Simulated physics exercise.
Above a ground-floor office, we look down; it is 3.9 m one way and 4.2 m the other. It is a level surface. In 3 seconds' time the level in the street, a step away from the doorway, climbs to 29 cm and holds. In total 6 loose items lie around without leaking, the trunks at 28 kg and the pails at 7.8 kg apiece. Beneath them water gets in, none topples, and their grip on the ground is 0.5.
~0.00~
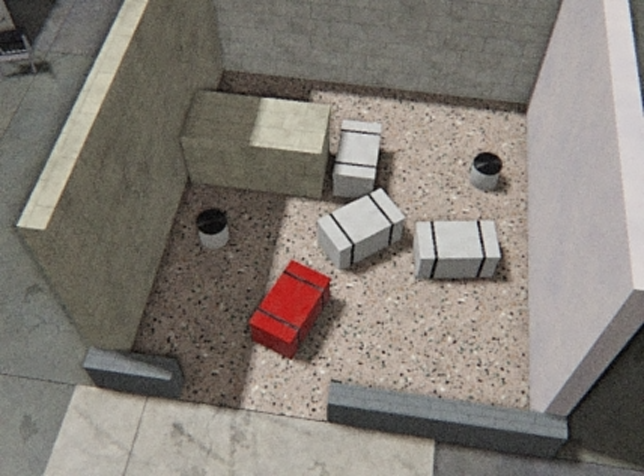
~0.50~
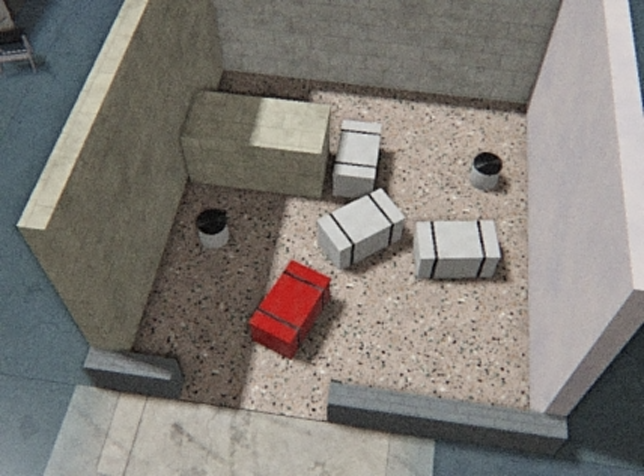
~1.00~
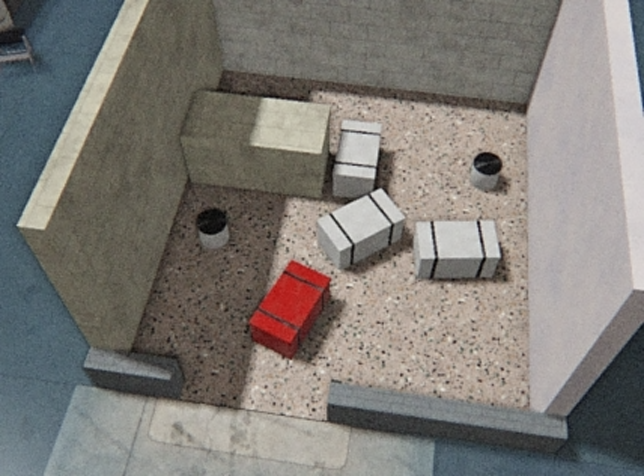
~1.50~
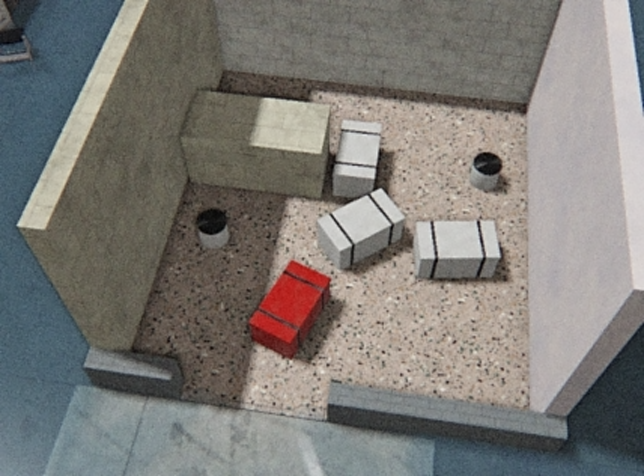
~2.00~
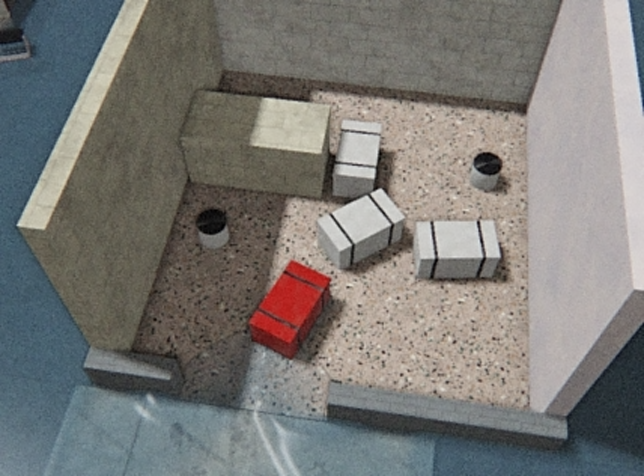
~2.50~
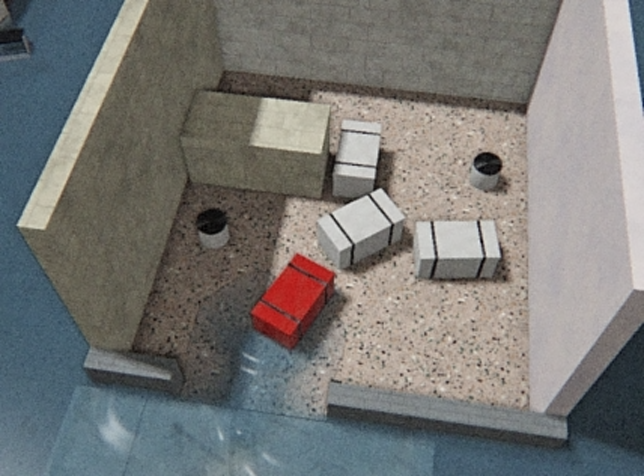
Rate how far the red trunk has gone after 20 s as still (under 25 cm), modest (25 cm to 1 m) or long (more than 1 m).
Long.
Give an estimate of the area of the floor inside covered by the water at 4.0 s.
Roughly 7.0 m2 of it is wet.
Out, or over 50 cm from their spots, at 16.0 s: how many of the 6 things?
The number by then is 6.
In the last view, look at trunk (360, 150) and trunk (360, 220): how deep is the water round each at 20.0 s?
Around 28 cm and 28 cm.
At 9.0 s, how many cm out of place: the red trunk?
Some 250 cm from the start.
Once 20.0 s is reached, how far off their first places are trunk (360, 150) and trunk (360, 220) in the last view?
50 cm, 150 cm.
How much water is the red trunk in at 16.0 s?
About 26 cm.
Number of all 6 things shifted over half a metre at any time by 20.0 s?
That comes to 6.
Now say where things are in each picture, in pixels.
In the first frame, the red trunk at (291, 300), on the bottom; water covers 0.0 m2; 0 of 6 have shifted.
In the second frame, the red trunk at (291, 300) rests on the ground; 0.0 m2 under water; 0 of 6 have shifted.
In the third frame, the red trunk at (291, 300) rests on the ground; 0.0 m2 under water; 0 of 6 have shifted.
In the fourth frame, the red trunk at (291, 300) rests on the ground; water covers 0.0 m2; 0 of 6 have shifted.
In the fifth frame, the red trunk at (291, 300), on the bottom; water covers 0.6 m2; 0 of 6 have shifted.
In the sixth frame, the red trunk at (294, 292) rests on the ground, 9 cm from its start; water covers 1.2 m2; 1 of 6 have shifted.
After 4.0 s the red trunk is near (283, 227), 0.8 m from its start, aground; 1 afloat.
After 9.0 s the red trunk is near (429, 139), 2.5 m from its start, afloat; 6 afloat.
After 16.0 s the red trunk is near (412, 100), 2.8 m from its start, afloat; 6 afloat.
After 20.0 s the red trunk is near (375, 78), 3.0 m from its start, afloat; 6 afloat.
